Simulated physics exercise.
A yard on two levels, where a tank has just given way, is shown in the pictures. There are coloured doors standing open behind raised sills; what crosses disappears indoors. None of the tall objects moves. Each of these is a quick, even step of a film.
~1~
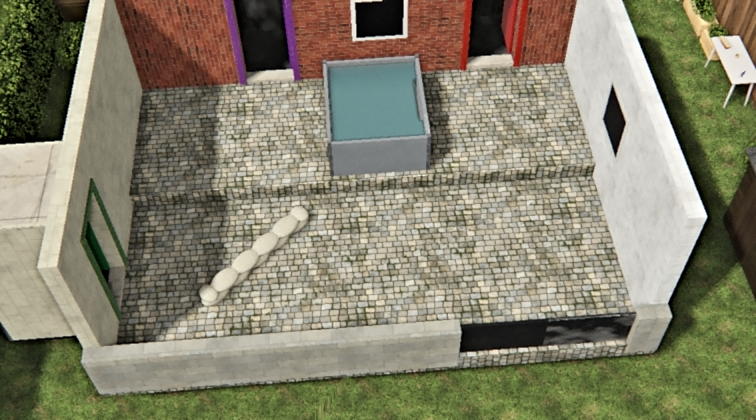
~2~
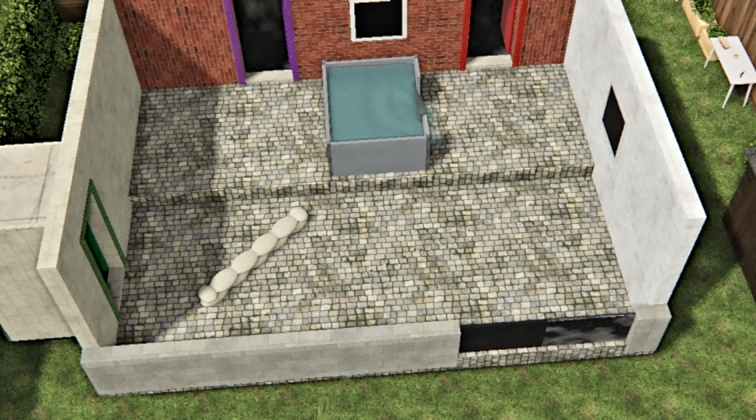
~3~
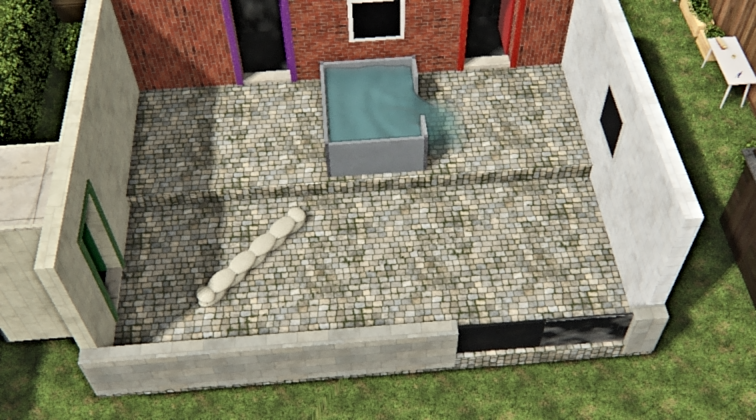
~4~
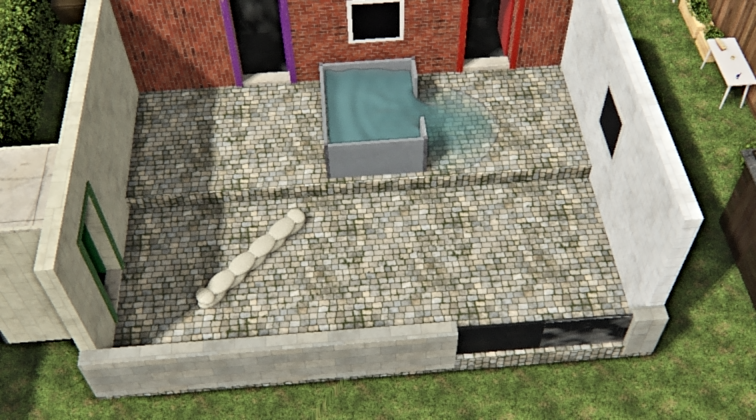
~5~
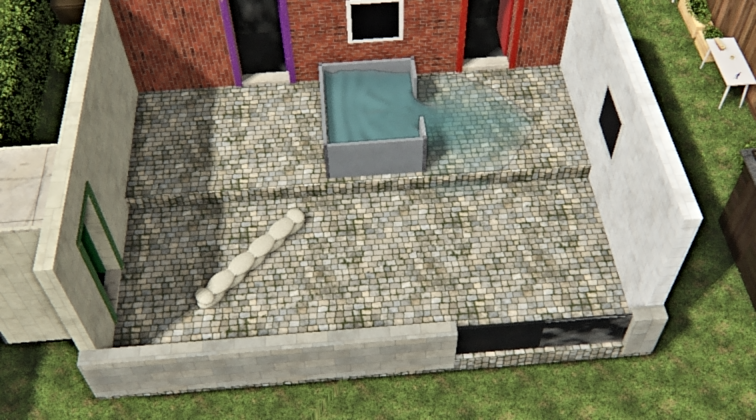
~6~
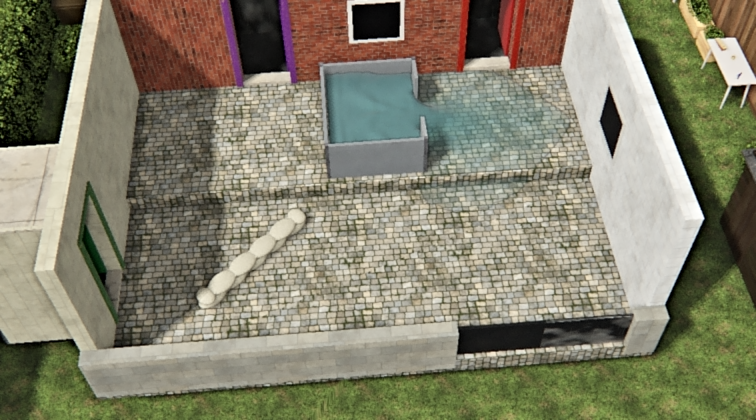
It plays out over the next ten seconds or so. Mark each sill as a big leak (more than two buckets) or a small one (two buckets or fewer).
Purple door: Small; red door: Big; green door: Small.
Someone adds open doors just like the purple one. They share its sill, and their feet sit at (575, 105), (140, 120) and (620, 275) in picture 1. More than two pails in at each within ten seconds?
Door by door: Gets past, stays short, gets past.
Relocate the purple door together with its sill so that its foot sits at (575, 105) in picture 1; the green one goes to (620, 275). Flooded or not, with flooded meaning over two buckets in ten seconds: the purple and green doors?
So the purple door goes beyond the limit; as for the green door, it goes beyond the limit.
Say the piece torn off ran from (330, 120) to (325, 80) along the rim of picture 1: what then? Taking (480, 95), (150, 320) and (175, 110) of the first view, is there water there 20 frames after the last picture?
Sequence of results: Missed by the flood, reached by the flood, reached by the flood.
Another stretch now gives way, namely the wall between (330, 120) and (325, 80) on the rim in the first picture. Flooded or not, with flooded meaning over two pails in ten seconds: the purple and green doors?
Turns out the purple one gets past it, while the green one gets past it.
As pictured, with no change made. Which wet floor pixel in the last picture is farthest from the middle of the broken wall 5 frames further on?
Near (597, 221).
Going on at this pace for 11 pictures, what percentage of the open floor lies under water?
About 25 in a hundred.
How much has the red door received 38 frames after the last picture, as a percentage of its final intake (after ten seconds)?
My estimate: Close to 90 per cent.
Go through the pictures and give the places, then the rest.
In the first frame, still water in the open tank at (375, 101).
In the second frame, water pours out at (419, 119) and has run to (427, 107).
In the third frame, water pours out at (417, 120) and has run to (450, 106).
In the fourth frame, water pours out at (417, 121) and has run to (492, 119).
In the fifth frame, water pours out at (416, 121) and has run to (527, 118).
In the sixth frame, the front is at (566, 121), out from the gap at (417, 121).
A moment on, water covers 20 % of the floor; the purple door not reached, the red door wet at the sill, nothing in, the green door not reached.
Next, water covers 25 % of the floor; the purple door not reached, the red door under two buckets in, the green door not reached.
Then, water covers 30 % of the floor; the purple door not reached, the red door over two buckets in, the green door not reached.
Later, water covers 55 % of the floor; the purple door wet at the sill, nothing in, the red door far over two buckets in, the green door not reached.
In the end, water covers 80 % of the floor; the purple door wet at the sill, nothing in, the red door far over two buckets in, the green door wet at the sill, nothing in.
